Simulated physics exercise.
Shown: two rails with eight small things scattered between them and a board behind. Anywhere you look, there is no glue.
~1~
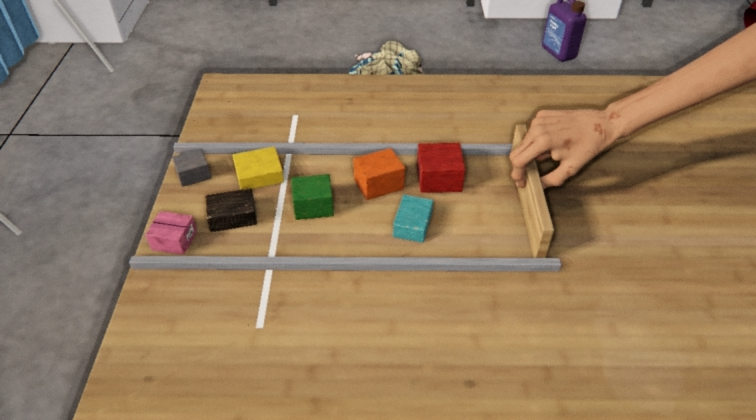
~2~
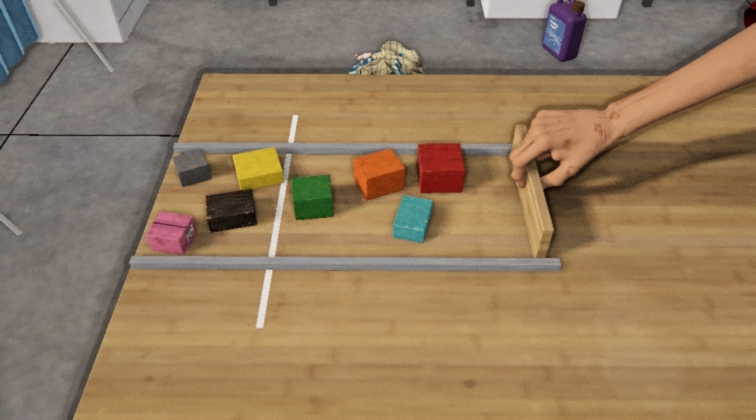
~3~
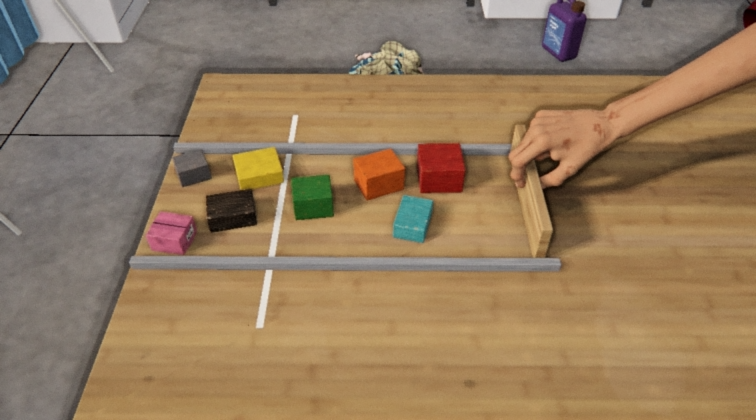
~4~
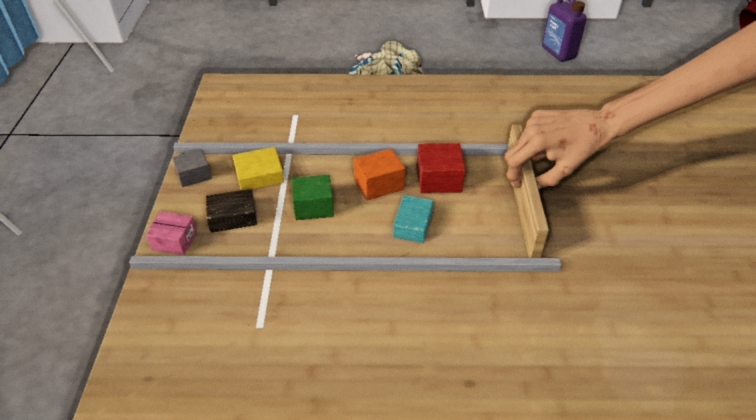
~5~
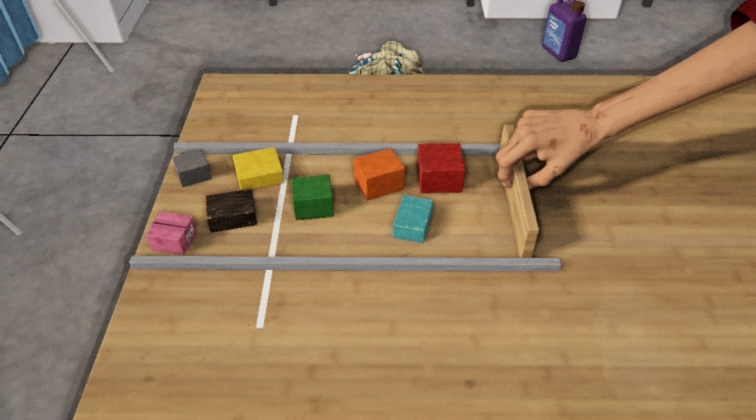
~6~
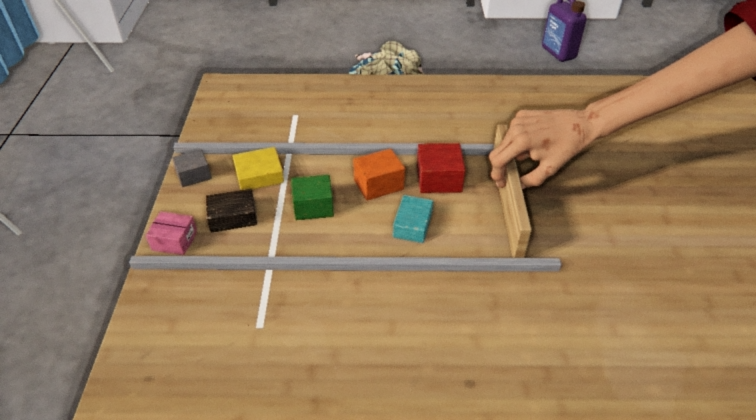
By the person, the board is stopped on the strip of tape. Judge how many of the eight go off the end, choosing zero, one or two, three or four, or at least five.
Overboard: One to two.
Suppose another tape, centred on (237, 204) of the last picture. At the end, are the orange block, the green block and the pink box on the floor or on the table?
Result - the orange block is safe, the green block is safe, the pink box is gone.
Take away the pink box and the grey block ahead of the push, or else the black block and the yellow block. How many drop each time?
Fallen: 0 in the first try, 0 in the other.
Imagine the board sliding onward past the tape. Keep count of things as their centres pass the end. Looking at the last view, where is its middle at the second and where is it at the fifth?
First: Around (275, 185). Next: Around (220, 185).
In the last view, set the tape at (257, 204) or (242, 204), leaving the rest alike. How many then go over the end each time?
You'd get 3 the first time and 3 the second.
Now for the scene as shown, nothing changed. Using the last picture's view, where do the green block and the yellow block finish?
First (231, 194), then (183, 165).
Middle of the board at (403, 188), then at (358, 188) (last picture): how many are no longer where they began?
It comes to 3 for the first spot, 5 for the other.
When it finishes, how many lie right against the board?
I count 2 of them.
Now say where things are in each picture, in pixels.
In the first frame, grey block (192, 168); pink box (172, 233); black block (231, 210); board (530, 189); tape (281, 204).
In the second frame, pink box (172, 233); green block (313, 197).
In the third frame, black block (231, 210); red block (440, 168).
In the fourth frame, grey block (192, 168); board (525, 189).
In the fifth frame, pink box (172, 233); yellow block (258, 169).
In the sixth frame, grey block (192, 168); pink box (172, 233); black block (231, 210); board (510, 189); tape (281, 204).
A little later, none off yet; grey block at rest near (192, 168); pink box at rest near (172, 233); black block at rest near (231, 210).
When it is over, the number that fall off is one or two; down, grey block.
